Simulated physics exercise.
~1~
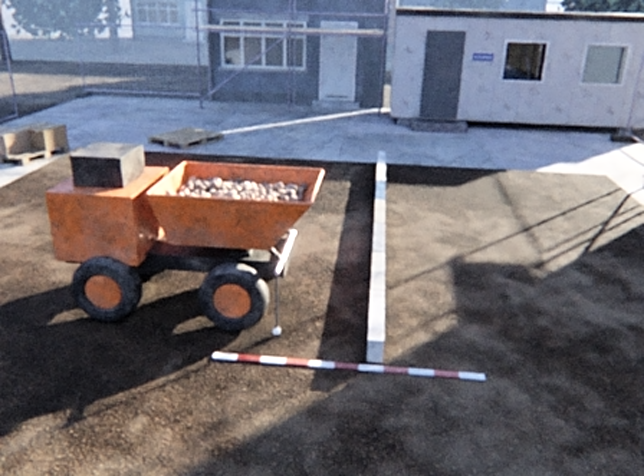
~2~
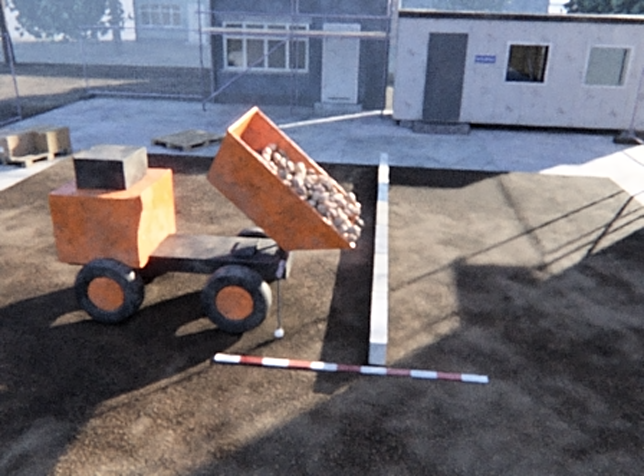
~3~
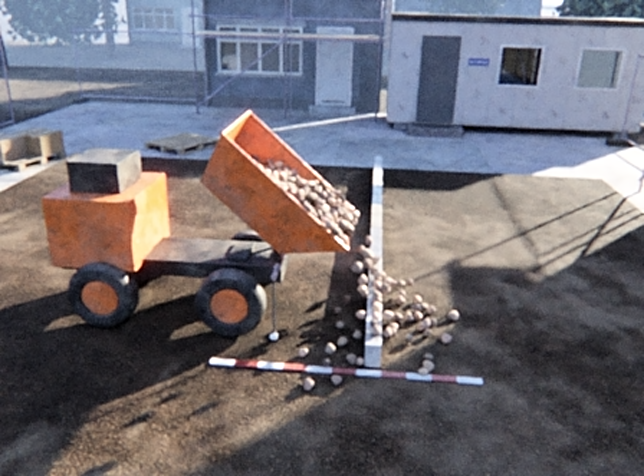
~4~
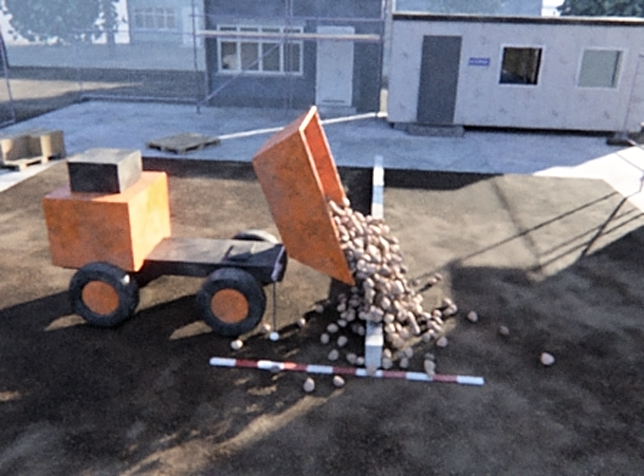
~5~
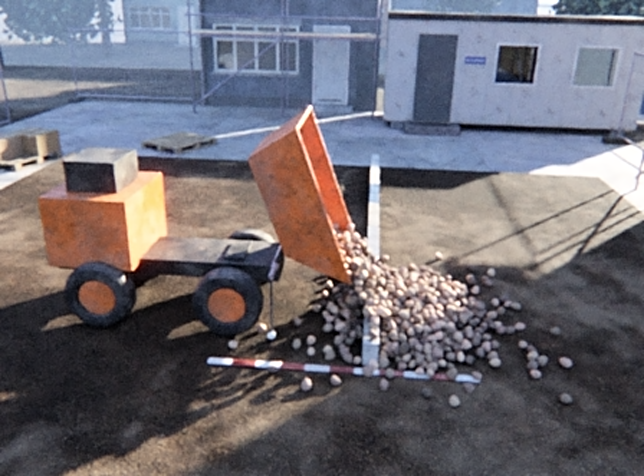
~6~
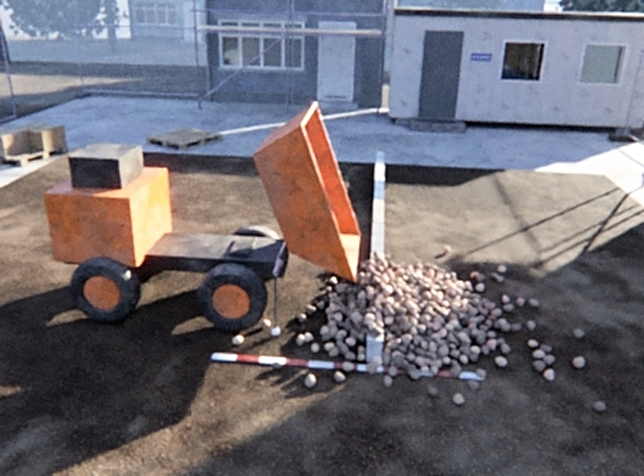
In a sunlit yard before a grey building and a pale cabin, a small orange dumper stands with its skip full of rounded cobbles, facing a low pale kerb and a red-and-white striped staff on the ground. The skip tips up toward the right, and at first the stones stay inside. Then some spill from its lip, scattering around the kerb. The skip tilts more steeply and the rest pour out in a thick stream, burying part of the kerb. At the end the raised skip is empty, and the cobbles lie still in a broad heap, mostly beyond the kerb.
